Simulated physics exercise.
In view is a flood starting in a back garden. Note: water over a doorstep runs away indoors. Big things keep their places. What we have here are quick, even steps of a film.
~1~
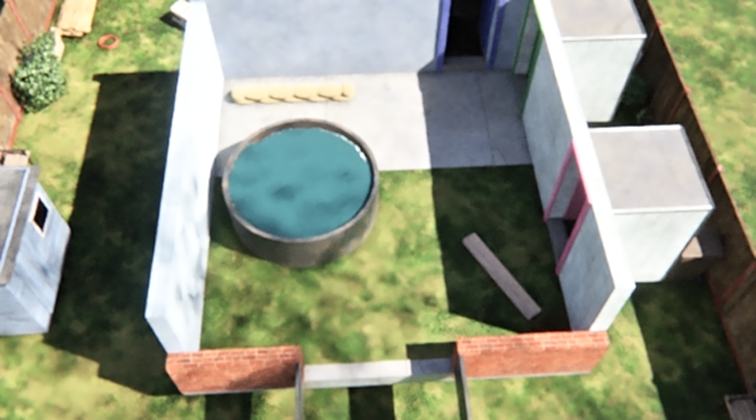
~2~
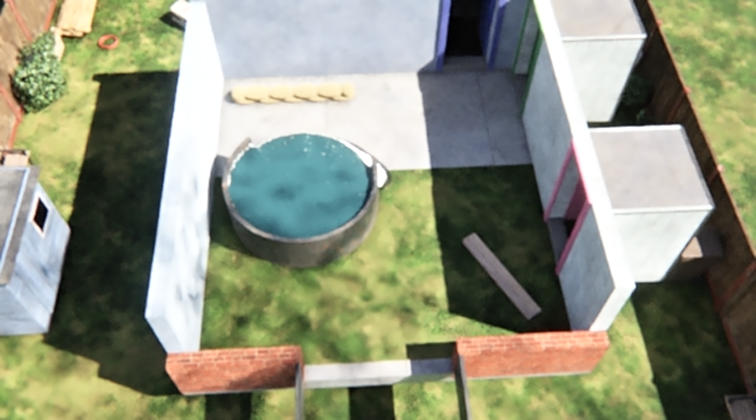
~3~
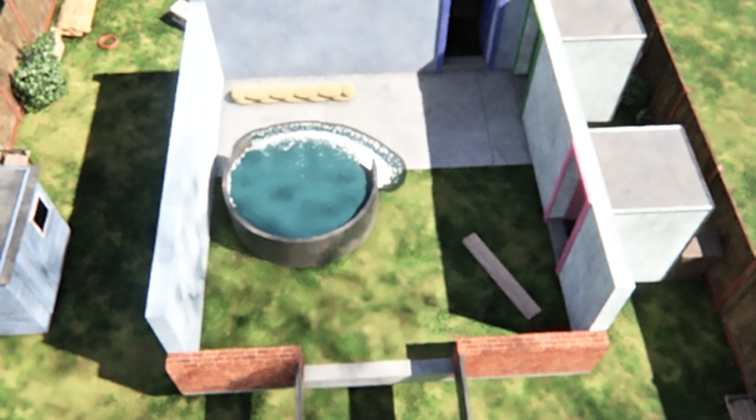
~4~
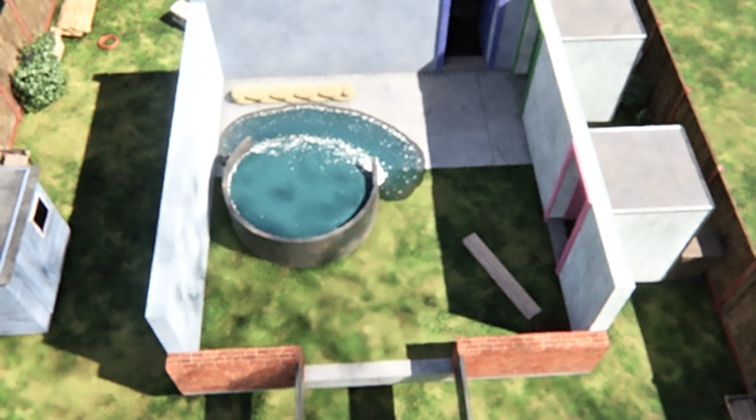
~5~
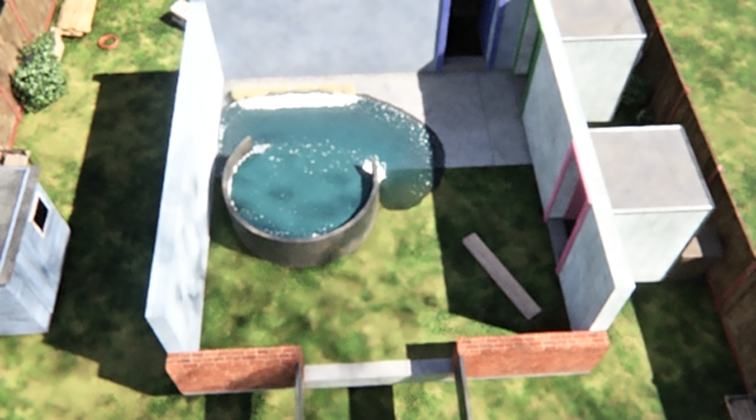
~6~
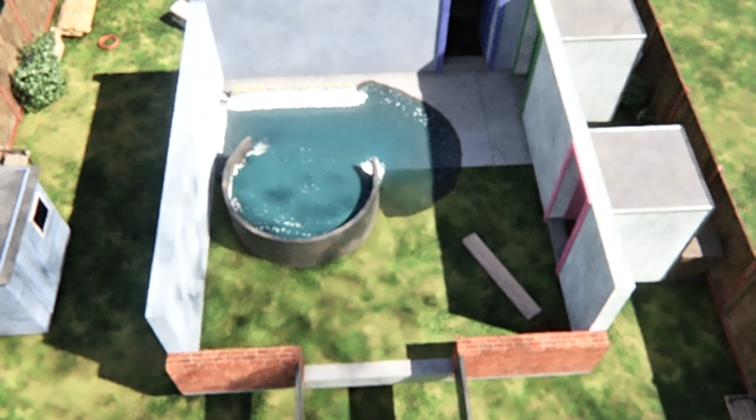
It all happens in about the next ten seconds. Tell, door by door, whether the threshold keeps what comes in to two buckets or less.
In the end the green door goes over the limit; the pink door keeps to the limit; the blue door goes over the limit.
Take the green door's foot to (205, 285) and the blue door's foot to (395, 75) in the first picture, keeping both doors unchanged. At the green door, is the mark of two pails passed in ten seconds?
Well, the green one never reaches the limit, I reckon.
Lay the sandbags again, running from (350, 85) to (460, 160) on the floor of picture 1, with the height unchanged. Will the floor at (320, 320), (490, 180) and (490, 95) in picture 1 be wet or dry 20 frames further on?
Going point by point, I'd say left untouched, then waterlogged, then waterlogged.
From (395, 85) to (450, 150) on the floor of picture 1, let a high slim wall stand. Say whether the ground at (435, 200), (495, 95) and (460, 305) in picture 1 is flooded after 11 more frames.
Submerged; submerged; untouched.
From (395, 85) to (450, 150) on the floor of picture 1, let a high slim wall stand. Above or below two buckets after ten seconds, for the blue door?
From my reading, I'd say the blue door gets less than that.
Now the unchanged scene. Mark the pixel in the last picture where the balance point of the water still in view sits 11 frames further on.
That comes out near (339, 136).
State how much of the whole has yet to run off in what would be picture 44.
88 in a hundred.
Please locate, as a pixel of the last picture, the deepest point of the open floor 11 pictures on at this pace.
It should be roughly at (508, 77).
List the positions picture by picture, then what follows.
The first frame shows the round tank at (302, 179) is whole and still.
In the second frame, the front is at (385, 180), out from the gap on the round tank's far side.
In the third frame, the front is at (399, 182), out from the gap on the round tank's far side.
In the fourth frame, water pours out on the round tank's far side and has run to (419, 179).
In the fifth frame, water pours out on the round tank's far side and has run to (438, 172).
In the sixth frame, the front is at (457, 158), out from the gap on the round tank's far side.
A moment on, water covers 45 % of the floor; the green door not reached, the pink door not reached, the blue door wet at the sill, nothing in.
Next, water covers 50 % of the floor; the green door over two buckets in, the pink door not reached, the blue door under two buckets in.
Then, water covers 55 % of the floor; the green door far over two buckets in, the pink door not reached, the blue door over two buckets in.
Later, water covers 85 % of the floor; the green door far over two buckets in, the pink door wet at the sill, nothing in, the blue door over two buckets in.
In the end, water covers 95 % of the floor; the green door far over two buckets in, the pink door wet at the sill, nothing in, the blue door over two buckets in.
